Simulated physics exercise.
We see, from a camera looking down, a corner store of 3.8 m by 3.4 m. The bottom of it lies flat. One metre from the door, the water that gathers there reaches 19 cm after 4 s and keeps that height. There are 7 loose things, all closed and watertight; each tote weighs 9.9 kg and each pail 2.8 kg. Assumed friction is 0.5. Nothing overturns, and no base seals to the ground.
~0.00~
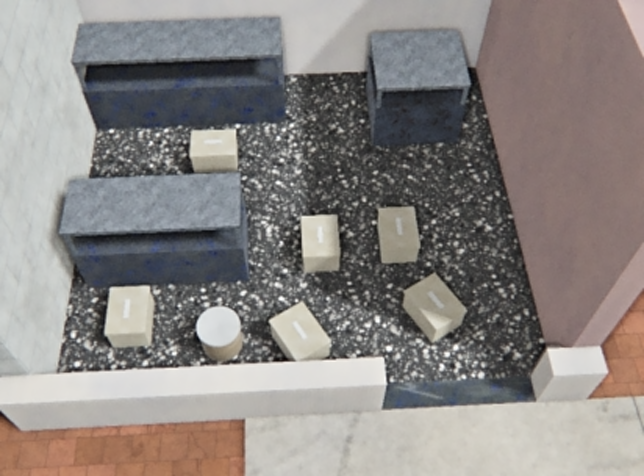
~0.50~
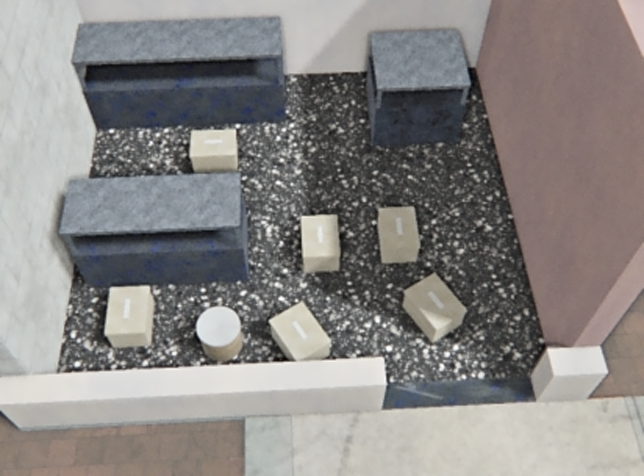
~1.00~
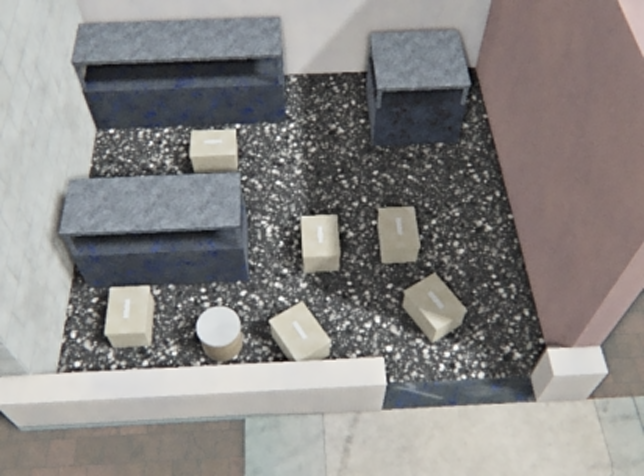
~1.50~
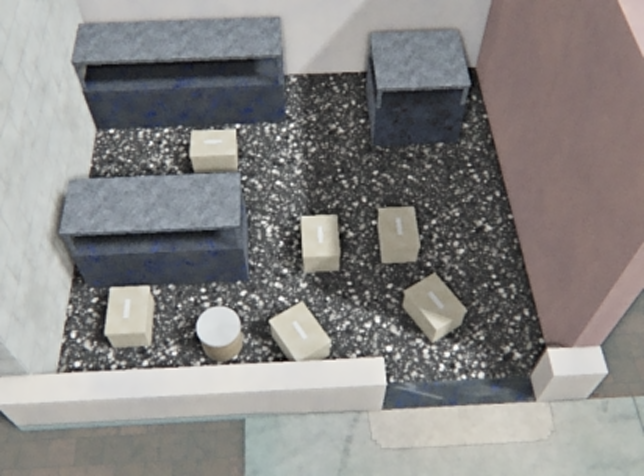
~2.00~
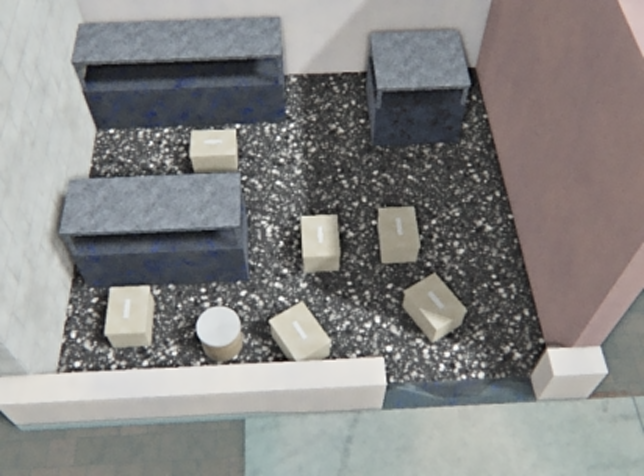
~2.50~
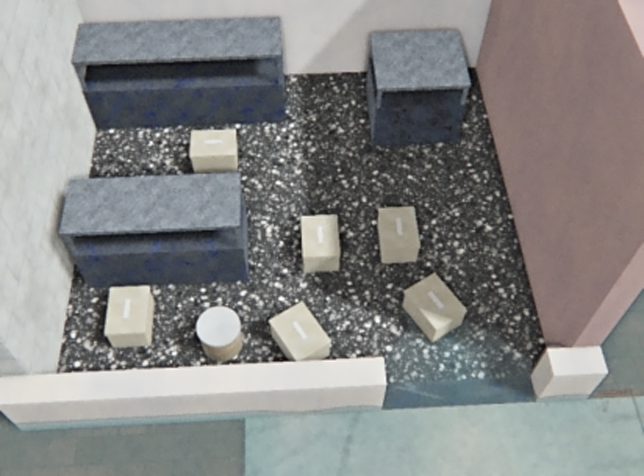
A small corner store seen from above holds dark blue-gray counters, several pale boxes and a round container on a speckled floor. Outside, water creeps over the brick and pale paving until it covers the ground there, then a thin sheet slips in through the doorway, while everything inside stays put.
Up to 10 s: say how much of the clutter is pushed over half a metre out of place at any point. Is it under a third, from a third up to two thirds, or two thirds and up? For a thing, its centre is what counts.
I would say from a third up to two thirds.
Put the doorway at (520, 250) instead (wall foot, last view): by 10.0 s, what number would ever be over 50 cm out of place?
Count: 4.
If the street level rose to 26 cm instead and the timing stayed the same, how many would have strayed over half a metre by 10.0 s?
With that change, 4 of them.
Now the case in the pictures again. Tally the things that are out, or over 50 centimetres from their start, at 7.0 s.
The answer is 3.
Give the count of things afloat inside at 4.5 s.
My tally comes to 0.
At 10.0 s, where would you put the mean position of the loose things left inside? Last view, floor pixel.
Somewhere near (222, 224).
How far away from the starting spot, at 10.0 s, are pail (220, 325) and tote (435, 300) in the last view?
Net displacement, in order: 10 cm; 250 cm.
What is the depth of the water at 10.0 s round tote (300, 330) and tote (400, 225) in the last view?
Close to 4 and 12 centimetres.
After 3.5 s 0 of 7 are over 50 cm from their spots; 0 afloat.
After 4.5 s 0 of 7 are over 50 cm from their spots; 0 afloat.
After 7.0 s 3 of 7 are over 50 cm from their spots; 2 afloat.
After 10.0 s 4 of 7 are over 50 cm from their spots, and 4 have been at some point; 4 afloat.
